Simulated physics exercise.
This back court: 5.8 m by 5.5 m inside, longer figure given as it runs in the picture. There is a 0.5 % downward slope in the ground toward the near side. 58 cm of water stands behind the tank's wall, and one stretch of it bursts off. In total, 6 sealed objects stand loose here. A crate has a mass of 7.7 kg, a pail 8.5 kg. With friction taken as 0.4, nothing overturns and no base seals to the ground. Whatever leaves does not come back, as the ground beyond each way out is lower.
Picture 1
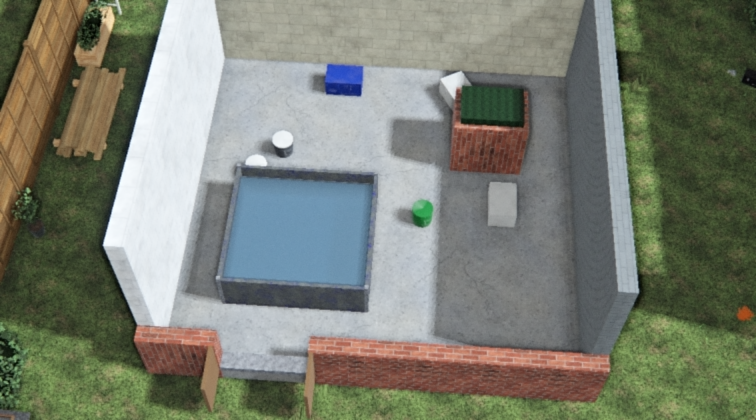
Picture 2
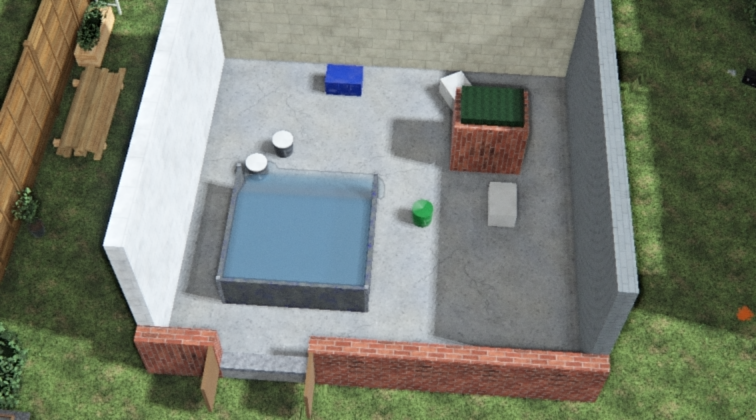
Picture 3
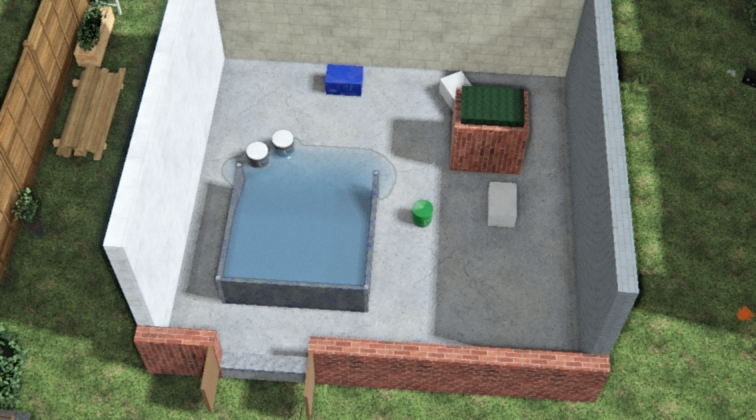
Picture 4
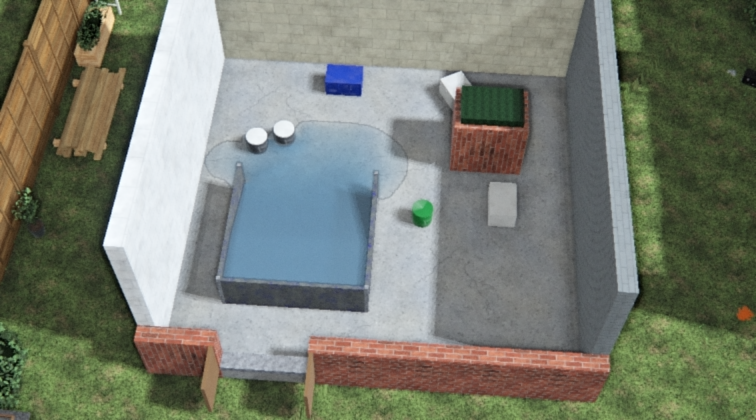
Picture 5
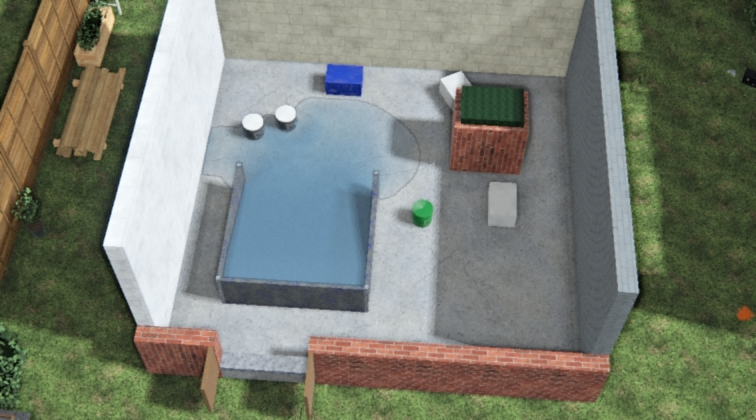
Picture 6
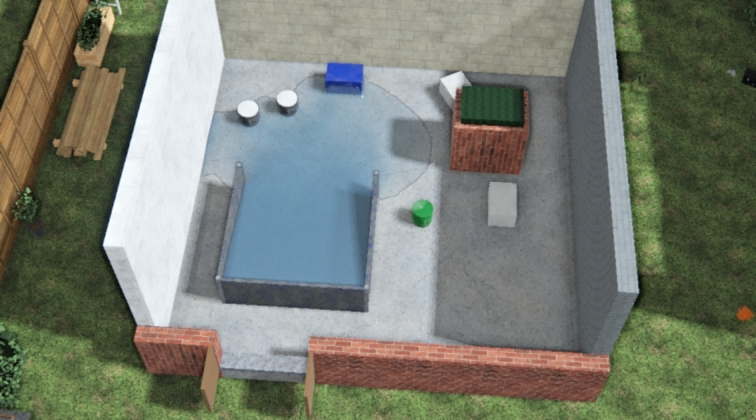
Water spreading from the open far side of a raised pool across a walled courtyard, pushing two white-topped drums toward the back.
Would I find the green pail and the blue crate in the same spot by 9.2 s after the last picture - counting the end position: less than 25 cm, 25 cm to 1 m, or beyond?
Green pail - next to no motion; blue crate - a long trip.
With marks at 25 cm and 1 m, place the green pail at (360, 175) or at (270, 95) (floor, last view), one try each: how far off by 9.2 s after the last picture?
Try one: It is washed away. Try two: It is washed away.
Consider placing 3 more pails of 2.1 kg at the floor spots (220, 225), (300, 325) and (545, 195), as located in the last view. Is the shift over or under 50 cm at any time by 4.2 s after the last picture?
Respectively: Greater, smaller, greater.
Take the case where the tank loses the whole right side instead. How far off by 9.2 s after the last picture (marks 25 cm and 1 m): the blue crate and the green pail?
In that situation the blue crate drifts a long way, while the green pail drifts a long way.
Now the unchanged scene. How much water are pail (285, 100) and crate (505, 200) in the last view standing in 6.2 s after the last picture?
First about 6 cm, second about 7 cm.
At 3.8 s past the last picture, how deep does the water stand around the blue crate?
Depth approx. 11 cm.
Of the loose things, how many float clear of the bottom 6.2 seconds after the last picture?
At that time, 3.
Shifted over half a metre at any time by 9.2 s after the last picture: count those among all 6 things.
I make it 5.
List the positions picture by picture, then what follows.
In the first frame, the green pail at (423, 208), on the bottom; the blue crate at (344, 74) rests on the ground; 3.8 m2 under water; 0 of 6 have shifted.
In the second frame, the green pail at (423, 208) rests on the ground; the blue crate at (344, 74), on the bottom; water covers 4.7 m2; 0 of 6 have shifted.
In the third frame, the green pail at (423, 208) rests on the ground; the blue crate at (344, 74) rests on the ground; water covers 5.9 m2; 1 of 6 have shifted.
In the fourth frame, the green pail at (423, 208) rests on the ground; the blue crate at (344, 74) rests on the ground; water covers 7.3 m2; 2 of 6 have shifted.
In the fifth frame, the green pail at (423, 208) rests on the ground; the blue crate at (344, 74) rests on the ground; 8.8 m2 under water; 2 of 6 have shifted.
In the sixth frame, the green pail at (423, 208), on the bottom; the blue crate at (345, 72), on the bottom, 4 cm from its start; 10.3 m2 under water; 2 of 6 have shifted.
Then, 1.2 s after the last picture the green pail is near (423, 208), 0.0 m from its start, aground; the blue crate is near (355, 50), 0.3 m from its start, afloat; 0 of 6 are out; 3 afloat.
Then, 3.8 s after the last picture the green pail is near (423, 208), 0.0 m from its start, aground; the blue crate is near (474, 81), 2.1 m from its start, afloat; 0 of 6 are out; 4 afloat.
Then, 6.2 s after the last picture the green pail is near (420, 216), 0.2 m from its start, aground; the blue crate is near (544, 112), 3.3 m from its start, afloat; 0 of 6 are out; 3 afloat.
Then, 9.2 s after the last picture the green pail is near (424, 215), 0.1 m from its start, aground; the blue crate is near (553, 259), 4.7 m from its start, afloat; 0 of 6 are out; 3 afloat.
